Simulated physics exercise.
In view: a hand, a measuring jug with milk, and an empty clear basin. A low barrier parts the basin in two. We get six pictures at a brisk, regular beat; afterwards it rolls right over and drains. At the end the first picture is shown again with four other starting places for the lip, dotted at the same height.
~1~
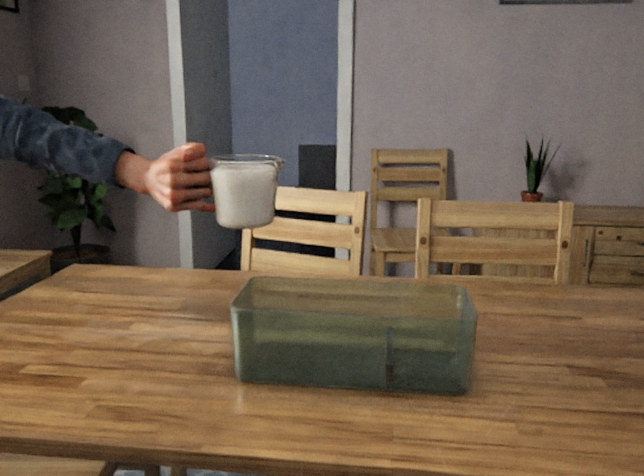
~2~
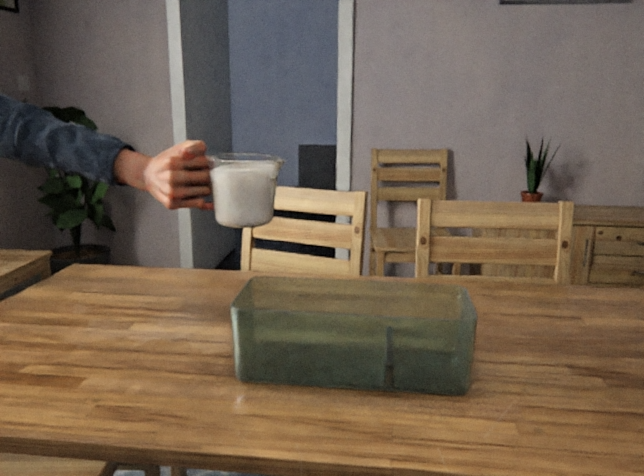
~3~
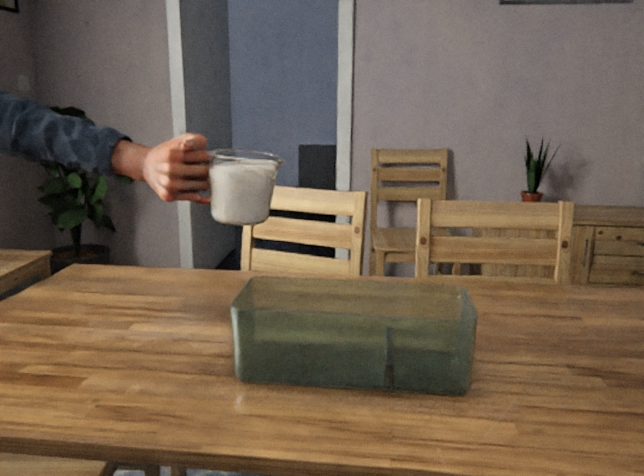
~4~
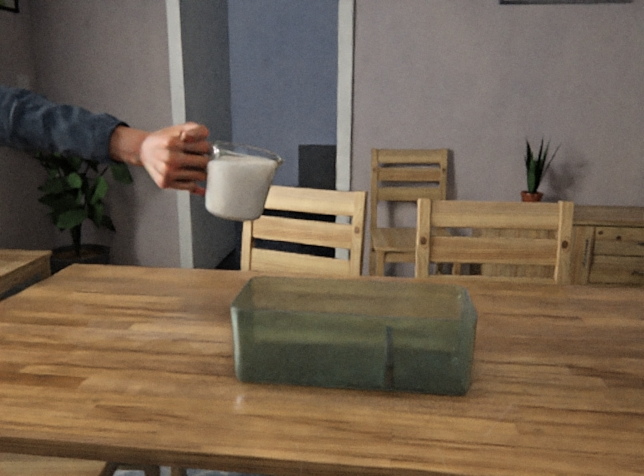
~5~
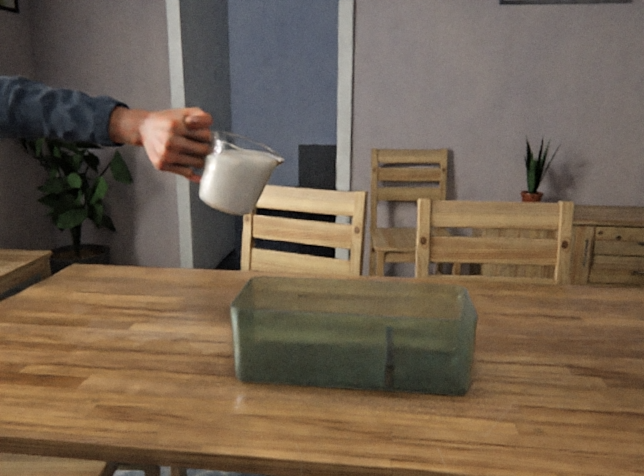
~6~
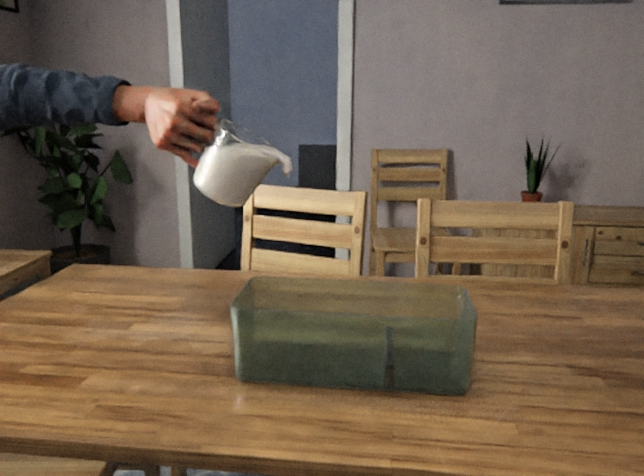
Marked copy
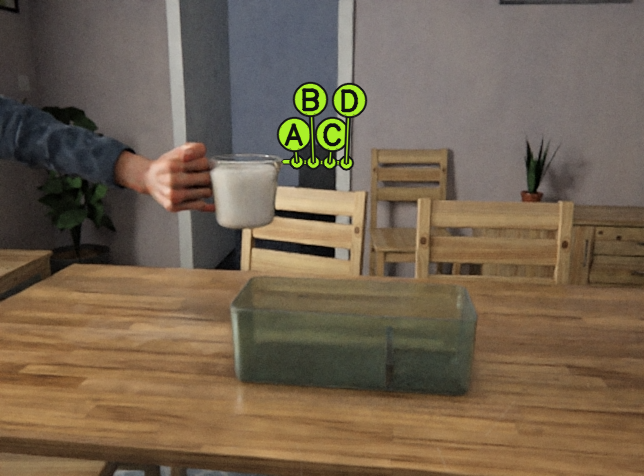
A hand tilts a jug of milk rightward above a clear basin until milk crosses the lip.
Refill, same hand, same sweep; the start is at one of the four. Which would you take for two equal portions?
It is B.
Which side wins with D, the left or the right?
The right side.
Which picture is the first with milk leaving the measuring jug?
Picture 6.
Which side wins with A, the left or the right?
More ends on the left.
On the marked copy, A at (296, 161); B at (313, 162); C at (329, 162); D at (346, 162).
For spot A, about 87 % ends left of the wall and 9 % right of it; 4 % is lost outside.
For spot B, about 44 % ends left of the wall and 53 % right of it; 3 % is lost outside.
For spot C, about 14 % ends left of the wall and 83 % right of it; 3 % is lost outside.
For spot D, about 15 % ends left of the wall and 81 % right of it; 4 % is lost outside.
